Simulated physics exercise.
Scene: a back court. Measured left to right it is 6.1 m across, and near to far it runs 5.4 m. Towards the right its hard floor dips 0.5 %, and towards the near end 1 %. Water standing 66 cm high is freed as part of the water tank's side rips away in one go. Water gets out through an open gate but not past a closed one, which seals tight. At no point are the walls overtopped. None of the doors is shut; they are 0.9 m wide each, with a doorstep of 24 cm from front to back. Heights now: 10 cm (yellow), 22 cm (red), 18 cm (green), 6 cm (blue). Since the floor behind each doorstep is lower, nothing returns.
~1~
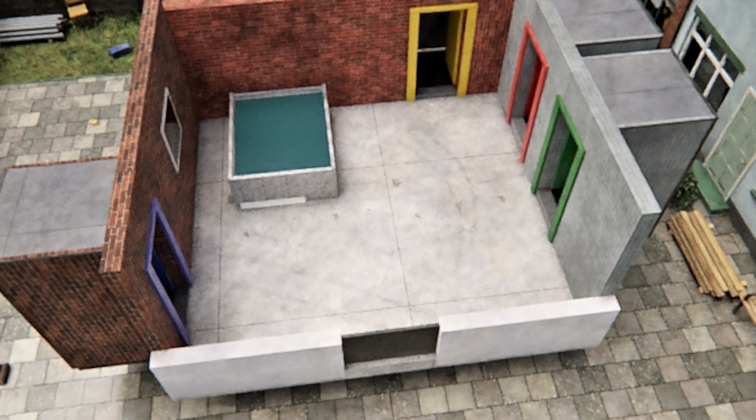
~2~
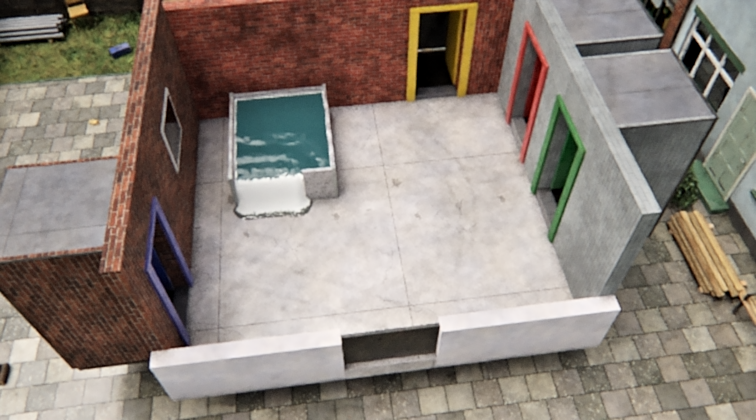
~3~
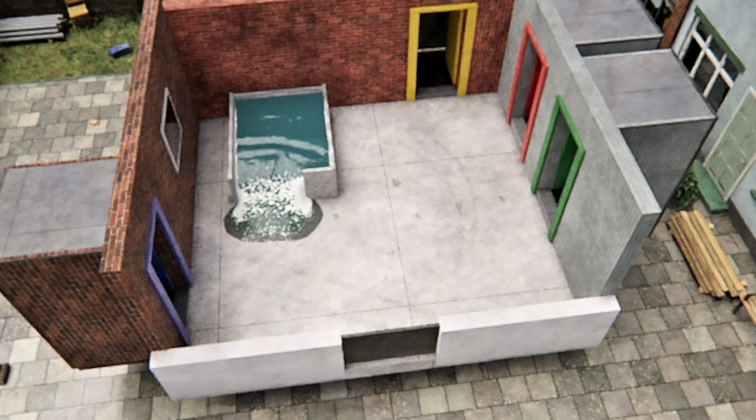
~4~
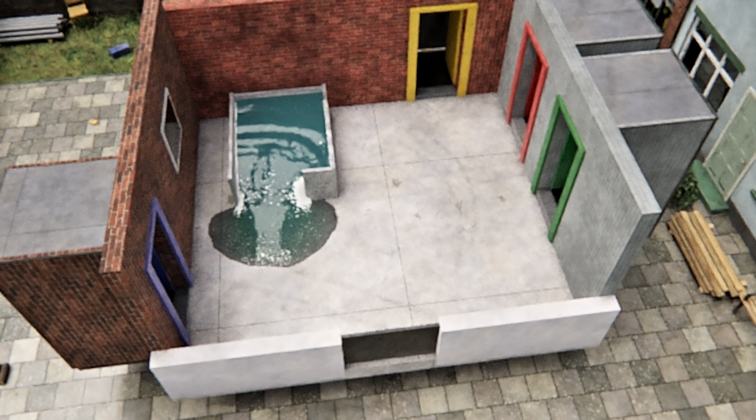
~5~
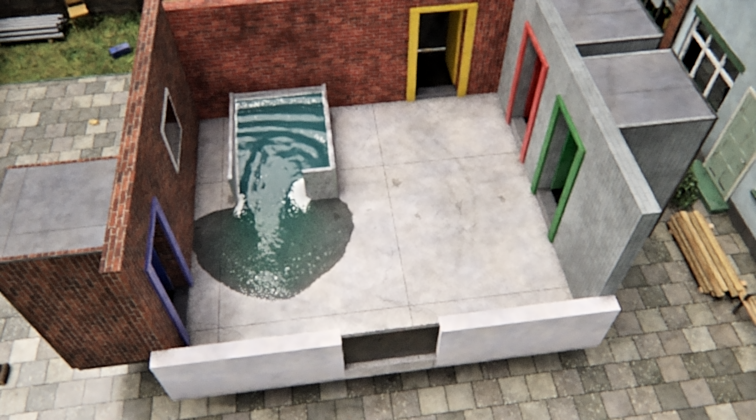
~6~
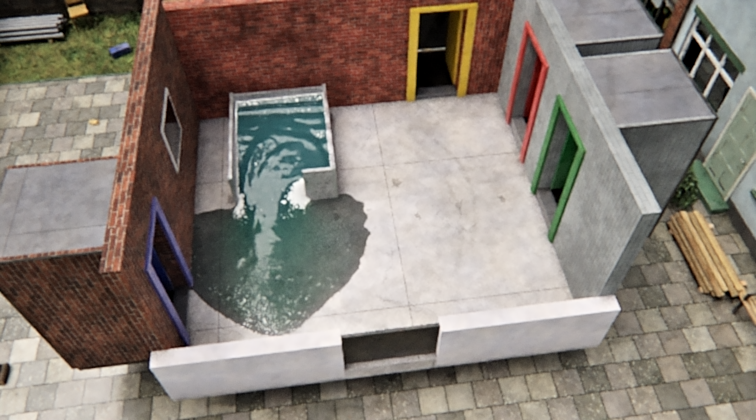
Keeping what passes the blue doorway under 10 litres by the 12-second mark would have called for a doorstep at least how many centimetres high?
It would have called for about 24 cm.
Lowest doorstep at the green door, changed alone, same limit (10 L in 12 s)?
About 10.5 cm at green.
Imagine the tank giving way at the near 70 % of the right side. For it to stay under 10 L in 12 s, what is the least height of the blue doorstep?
In that case you'd want it roughly 11.0 cm high.
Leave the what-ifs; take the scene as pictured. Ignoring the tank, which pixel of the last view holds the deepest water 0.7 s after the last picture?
At about pixel (186, 374).
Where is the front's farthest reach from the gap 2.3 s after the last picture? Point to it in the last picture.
Around pixel (574, 326).
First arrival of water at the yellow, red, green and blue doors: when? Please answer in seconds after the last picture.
Yellow 5.5 seconds, red 4.0 seconds, green 3.0 seconds, blue 0.2 seconds.
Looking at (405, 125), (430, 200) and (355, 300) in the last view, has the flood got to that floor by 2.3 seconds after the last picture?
So the three spots come out spared, spared, swamped, in that order.
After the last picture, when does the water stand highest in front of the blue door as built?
Peak time: Around 1.8 s.
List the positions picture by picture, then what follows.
The first picture shows the water tank at (281, 133) is whole and still, 66 cm deep; the blue door at (172, 278) is dry.
In the second picture, the gap is at (271, 191), the front 0.3 m out at (250, 216); the back of the water tank holds 66 cm.
In the third picture, the gap is at (271, 193), the front 0.8 m out at (285, 237); the back of the water tank holds 66 cm.
In the fourth picture, the gap is at (272, 194), the front 1.3 m out at (268, 263); the back of the water tank holds 66 cm.
In the fifth picture, the front is at (277, 296), 2.0 m from the gap at (272, 194); 3.7 m2 of floor is wet, 60 cm left at the back.
In the sixth picture, the gap is at (272, 194), the front 2.6 m out at (274, 330); the back of the water tank holds 55 cm; the blue door at (172, 278), 2.5 m from the gap, is still 0.4 m from the nearest water.
Then, 0.7 s after the last picture water covers 30 % of the floor, deepest (44 cm) near (186, 374); 16 cm at the blue door, 1 litre in over its 6 cm doorstep.
Then, 2.3 s after the last picture water covers 45 % of the floor, deepest (27 cm) near (186, 374); 20 cm at the blue door, 81 litres in over its 6 cm doorstep.
Then, 11.3 s after the last picture water covers 95 % of the floor, deepest (11 cm) near (563, 328); 5 cm at the blue door, 251 litres in over its 6 cm doorstep.
At the blue door as built, the water peaked near 20 cm, 1.7 s after the last picture.
Run again over the same 12 s with other heights there, 17 litres in over 21 cm, 4 litres over 28 cm. The limit of 10 litres is kept from about 24 cm up.
